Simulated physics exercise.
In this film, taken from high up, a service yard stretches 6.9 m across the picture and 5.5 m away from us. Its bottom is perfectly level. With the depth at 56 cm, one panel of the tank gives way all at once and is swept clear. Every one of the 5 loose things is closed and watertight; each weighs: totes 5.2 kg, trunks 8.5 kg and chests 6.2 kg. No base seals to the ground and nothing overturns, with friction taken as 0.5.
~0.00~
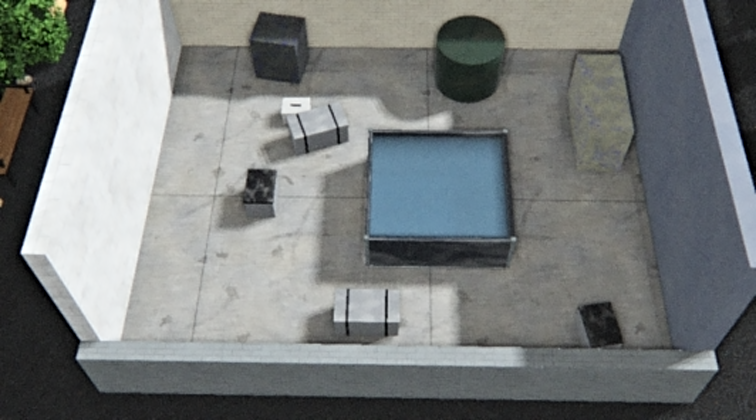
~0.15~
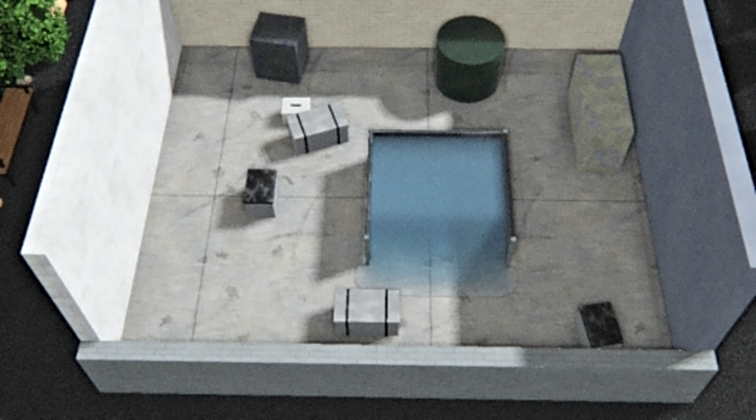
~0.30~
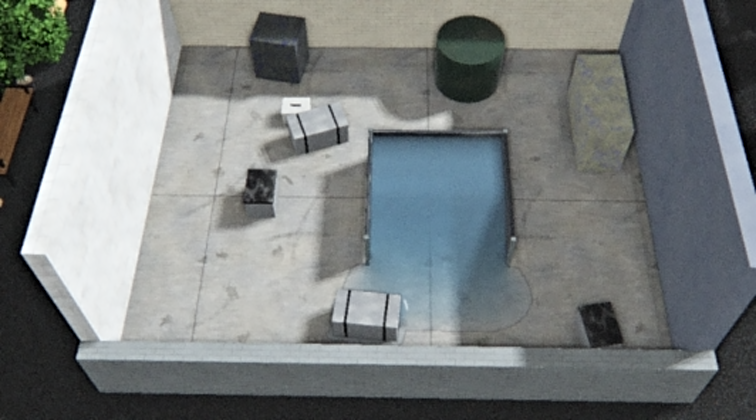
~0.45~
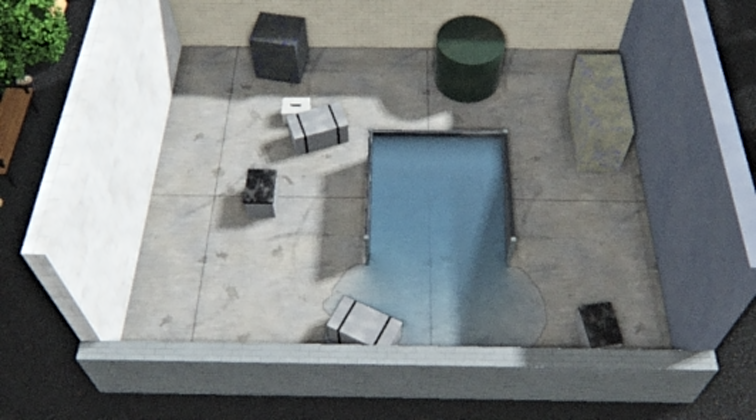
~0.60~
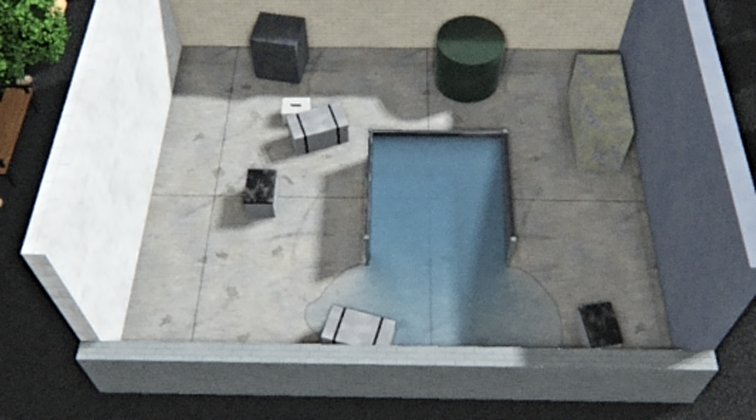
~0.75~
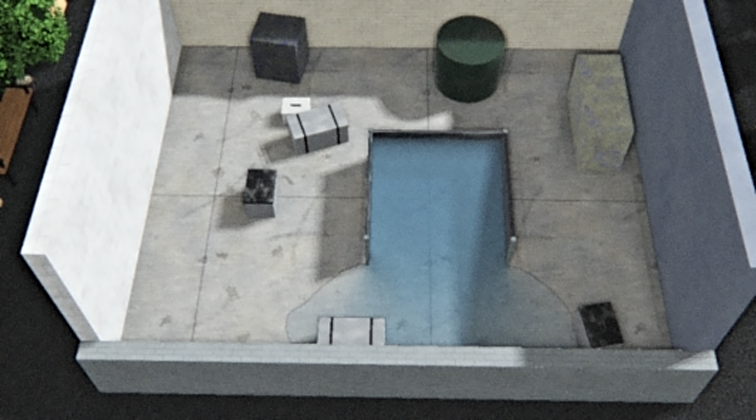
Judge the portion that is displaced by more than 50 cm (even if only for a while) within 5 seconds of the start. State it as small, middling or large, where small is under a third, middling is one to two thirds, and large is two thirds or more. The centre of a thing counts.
Middling.
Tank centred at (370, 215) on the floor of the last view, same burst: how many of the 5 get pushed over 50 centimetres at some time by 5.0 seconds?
Count: 2.
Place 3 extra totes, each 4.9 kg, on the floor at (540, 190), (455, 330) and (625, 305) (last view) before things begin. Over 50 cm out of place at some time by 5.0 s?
The first comes out within the limit, the second beyond the limit, the third beyond the limit.
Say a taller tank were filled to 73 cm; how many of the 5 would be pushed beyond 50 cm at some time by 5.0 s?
The answer would then be 2.
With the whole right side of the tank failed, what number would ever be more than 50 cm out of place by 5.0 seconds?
The count would be 2.
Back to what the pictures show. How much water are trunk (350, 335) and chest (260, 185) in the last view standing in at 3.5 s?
Depth approx. 11 cm / 2 cm.
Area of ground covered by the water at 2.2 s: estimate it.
Around 13 m2 of it.
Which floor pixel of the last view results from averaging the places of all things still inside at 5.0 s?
Around (323, 142).
After 1.1 s 1 of 5 are over 50 cm from their spots; 0 afloat.
After 2.2 s 2 of 5 are over 50 cm from their spots; 1 afloat.
After 3.5 s 2 of 5 are over 50 cm from their spots; 1 afloat.
After 5.0 s 2 of 5 are over 50 cm from their spots, and 2 have been at some point; 2 afloat.
